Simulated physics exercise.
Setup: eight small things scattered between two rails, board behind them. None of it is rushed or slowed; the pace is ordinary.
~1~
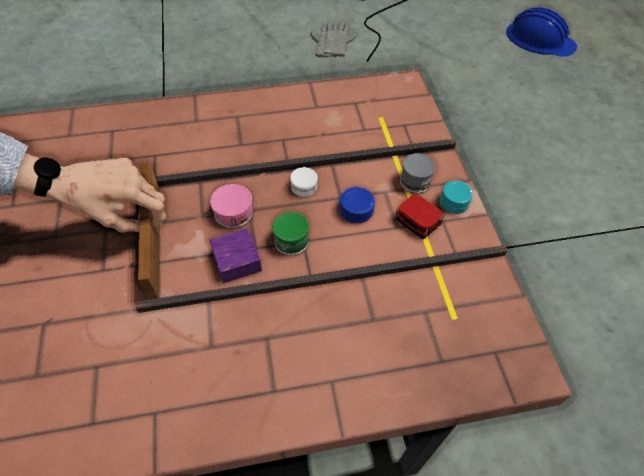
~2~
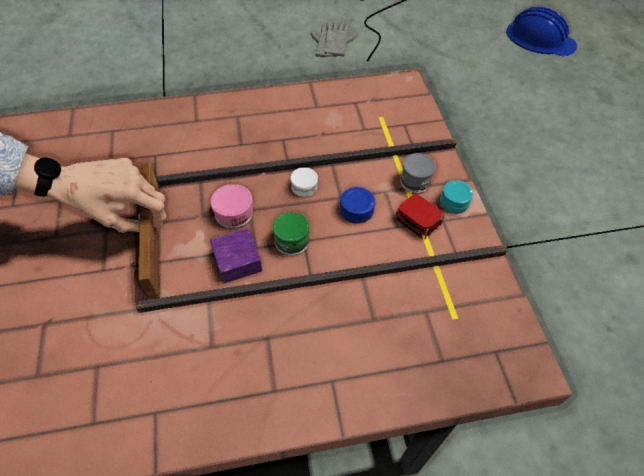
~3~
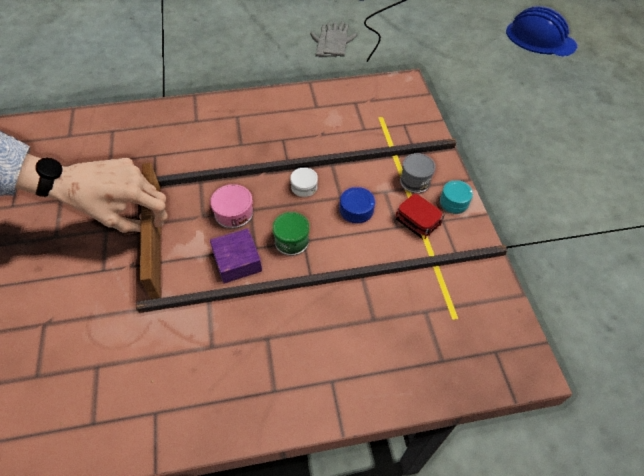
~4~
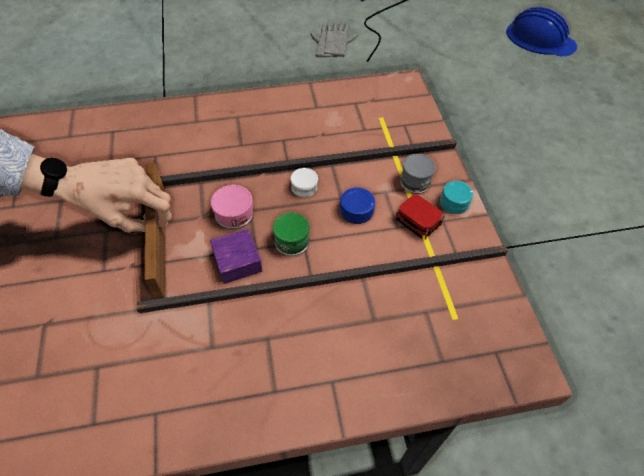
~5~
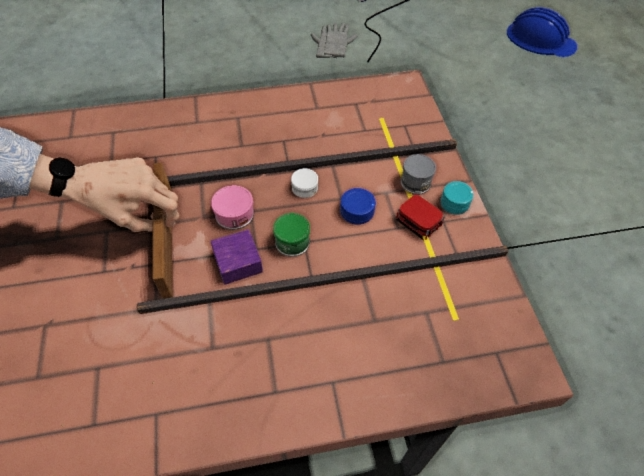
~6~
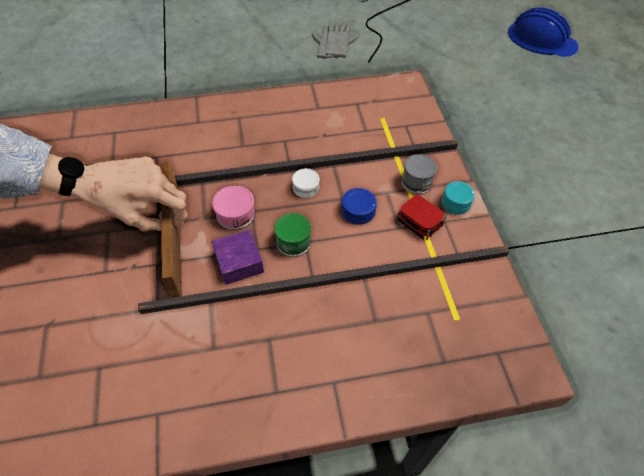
On a brick-patterned tabletop above a grey concrete floor, seen from above at an angle, two dark rails run across beside a blue cap and a glove beyond. Between them sit pink, white, green, blue, grey and turquoise round pieces, a purple block and a red case near yellow tape. A watch-wearing hand at left holds still, then slides the wooden board slightly right, touching nothing else.
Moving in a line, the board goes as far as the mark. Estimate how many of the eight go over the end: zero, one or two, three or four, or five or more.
My estimate: One or two.
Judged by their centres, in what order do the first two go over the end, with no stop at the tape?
It would be the turquoise lid and after it the red case.
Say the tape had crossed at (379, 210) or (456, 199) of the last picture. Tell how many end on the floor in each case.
Floor count: 0; 5.
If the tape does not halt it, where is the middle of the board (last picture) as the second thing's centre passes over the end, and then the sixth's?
First about (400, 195), next about (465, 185).
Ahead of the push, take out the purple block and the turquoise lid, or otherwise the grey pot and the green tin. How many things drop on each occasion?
The number is 0 for the first case and 1 for the second.
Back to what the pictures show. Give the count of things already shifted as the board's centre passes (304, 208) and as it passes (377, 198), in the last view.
5 at one spot and 8 at the other.
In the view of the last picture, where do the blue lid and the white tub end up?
First: About (466, 189); second: About (414, 163).
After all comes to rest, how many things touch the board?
The count in contact is 3.
Early on, none off yet; turquoise lid at rest near (458, 198); grey pot at rest near (419, 174); red case at rest near (421, 217).
A while later, none off yet; turquoise lid travelled about its own width near (475, 191); grey pot travelled a little near (431, 167); red case travelled about its own width near (460, 209).
Finally, the number that fall off is one or two; lost, red case and turquoise lid.
